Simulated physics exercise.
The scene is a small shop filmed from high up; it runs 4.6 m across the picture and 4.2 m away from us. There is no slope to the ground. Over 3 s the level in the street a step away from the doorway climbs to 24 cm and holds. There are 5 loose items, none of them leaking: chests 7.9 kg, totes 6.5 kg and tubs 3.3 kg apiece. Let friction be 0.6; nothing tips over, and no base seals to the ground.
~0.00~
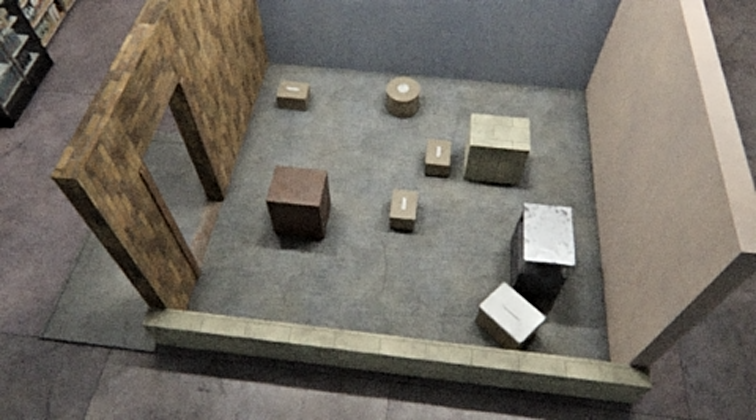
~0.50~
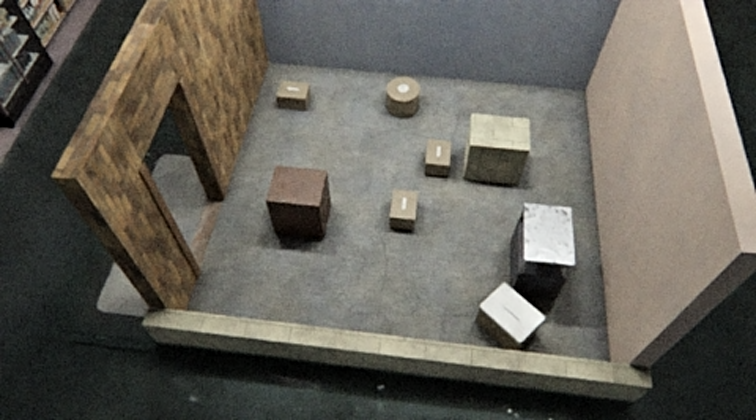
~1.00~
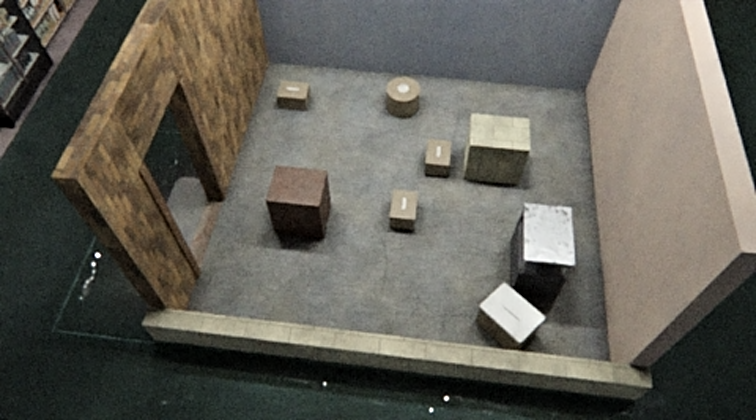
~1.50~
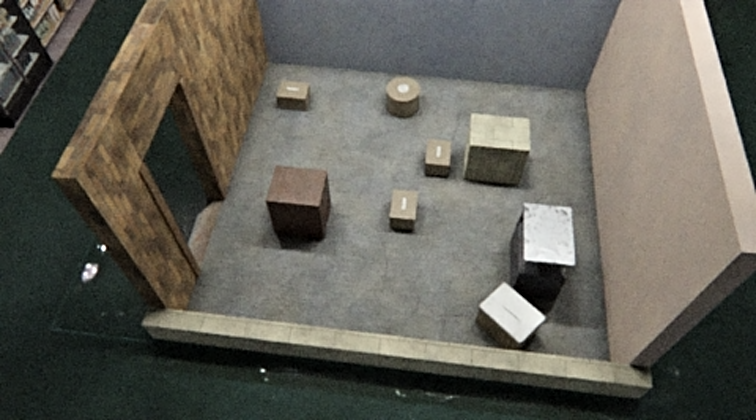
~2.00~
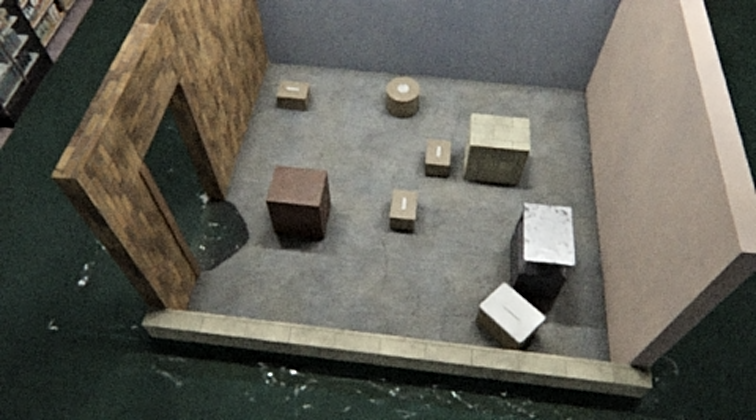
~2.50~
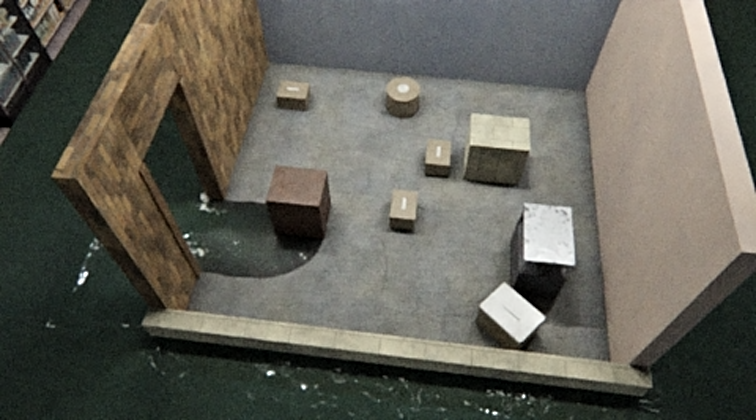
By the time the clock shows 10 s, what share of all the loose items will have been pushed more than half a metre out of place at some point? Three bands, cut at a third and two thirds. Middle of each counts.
Watching this, the moved portion will sit in the third-to-two-thirds range.
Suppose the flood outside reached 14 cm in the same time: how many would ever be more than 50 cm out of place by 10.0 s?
That would give 1.
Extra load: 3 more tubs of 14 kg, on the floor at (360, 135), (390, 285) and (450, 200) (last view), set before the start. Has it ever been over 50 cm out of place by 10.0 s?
Order as asked - falls below the limit, exceeds the limit, falls below the limit.
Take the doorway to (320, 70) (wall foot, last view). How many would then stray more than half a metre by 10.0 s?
Count: 3.
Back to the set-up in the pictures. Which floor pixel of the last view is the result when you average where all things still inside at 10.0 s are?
Centre of the remaining things: Roughly (446, 138).
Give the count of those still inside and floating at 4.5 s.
By my count, 0.
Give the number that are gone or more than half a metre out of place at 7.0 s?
That would be 1.
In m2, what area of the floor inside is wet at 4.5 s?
Wet area: Approx. 9.5 m2.
After 3.5 s 0 of 5 are over 50 cm from their spots; 0 afloat.
After 4.5 s 0 of 5 are over 50 cm from their spots; 0 afloat.
After 7.0 s 1 of 5 are over 50 cm from their spots; 1 afloat.
After 10.0 s 3 of 5 are over 50 cm from their spots, and 3 have been at some point; 3 afloat.
